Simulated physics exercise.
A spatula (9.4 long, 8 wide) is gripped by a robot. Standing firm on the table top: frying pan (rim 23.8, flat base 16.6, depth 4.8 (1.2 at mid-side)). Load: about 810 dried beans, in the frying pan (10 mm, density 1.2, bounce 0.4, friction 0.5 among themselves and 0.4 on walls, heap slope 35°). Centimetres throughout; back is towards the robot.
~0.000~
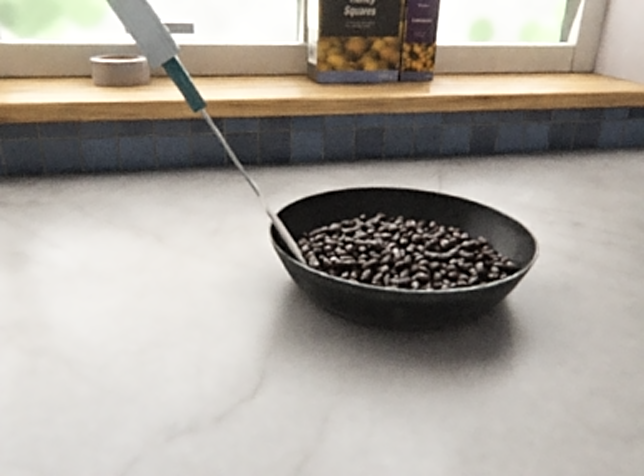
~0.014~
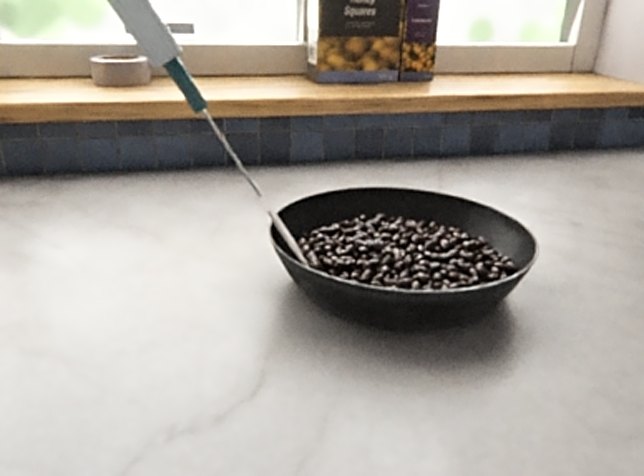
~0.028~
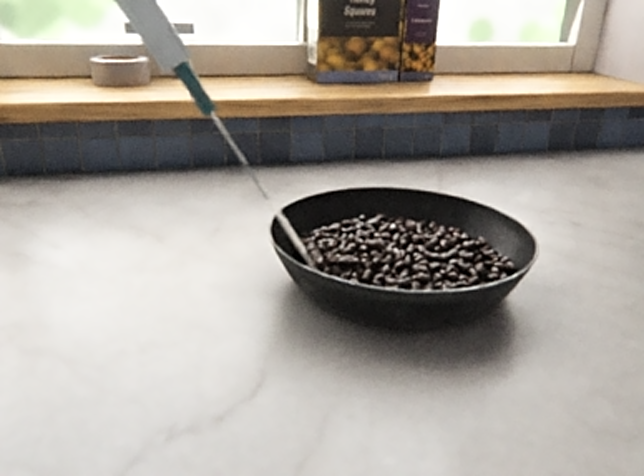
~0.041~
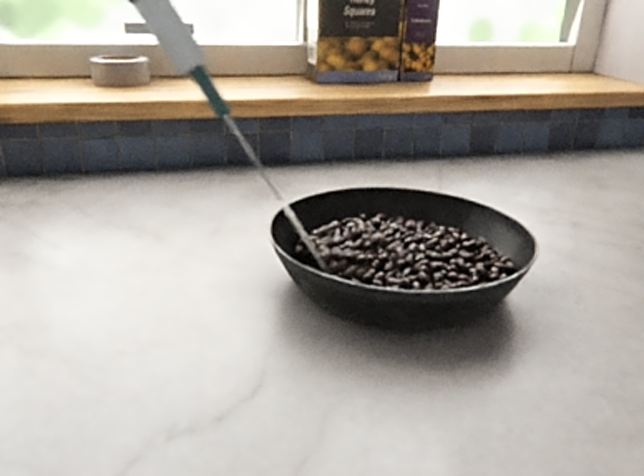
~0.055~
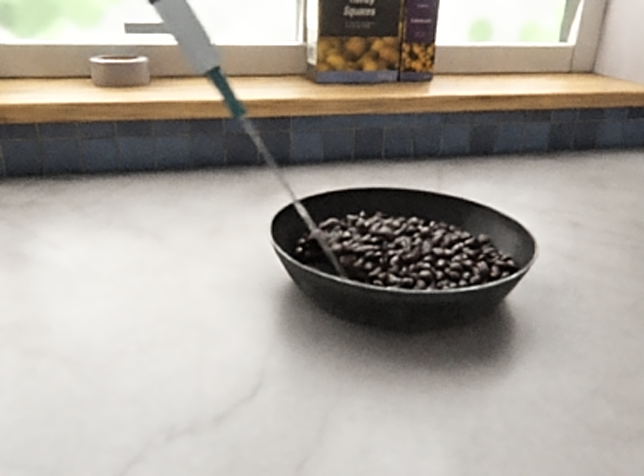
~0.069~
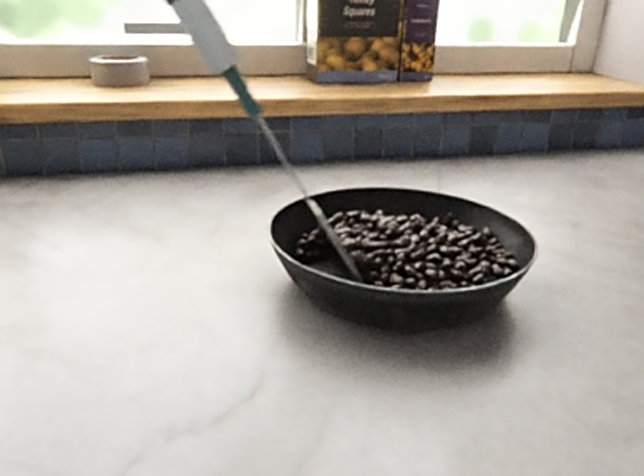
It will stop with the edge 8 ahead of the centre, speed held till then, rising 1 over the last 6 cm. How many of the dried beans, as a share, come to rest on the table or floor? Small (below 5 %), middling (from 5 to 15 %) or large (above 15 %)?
A large share, above 15 %, ends on the table or floor.
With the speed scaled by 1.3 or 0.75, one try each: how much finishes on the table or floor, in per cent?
About 35 and 20 per cent.
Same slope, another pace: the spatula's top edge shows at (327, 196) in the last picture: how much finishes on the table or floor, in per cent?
About 35 per cent.
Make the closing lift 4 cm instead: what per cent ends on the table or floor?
Some 25 per cent.
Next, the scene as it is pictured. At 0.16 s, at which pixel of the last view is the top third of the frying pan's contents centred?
Near (457, 229).
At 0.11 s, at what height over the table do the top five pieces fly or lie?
Roughly 6 cm.
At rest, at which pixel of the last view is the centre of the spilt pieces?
Around (543, 253).
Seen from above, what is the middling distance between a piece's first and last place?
About 5 cm.
After 0.11 s, sloping 59°, highest piece 6 above the table; 807 in the frying pan.
After 0.16 s, sloping 59°, highest piece 7 above the table; 806 in the frying pan, 1 on the blade or in flight.
After 0.38 s, sloping 59°, highest piece 11 above the table; 611 in the frying pan, 165 on the table or floor, 31 on the blade or in flight.
After 1.43 s, sloping 59°, highest piece 6 above the table; 606 in the frying pan, 201 on the table or floor.
In the end, 606 in the frying pan, 201 on the table or floor. That is 25 % on the table or floor.
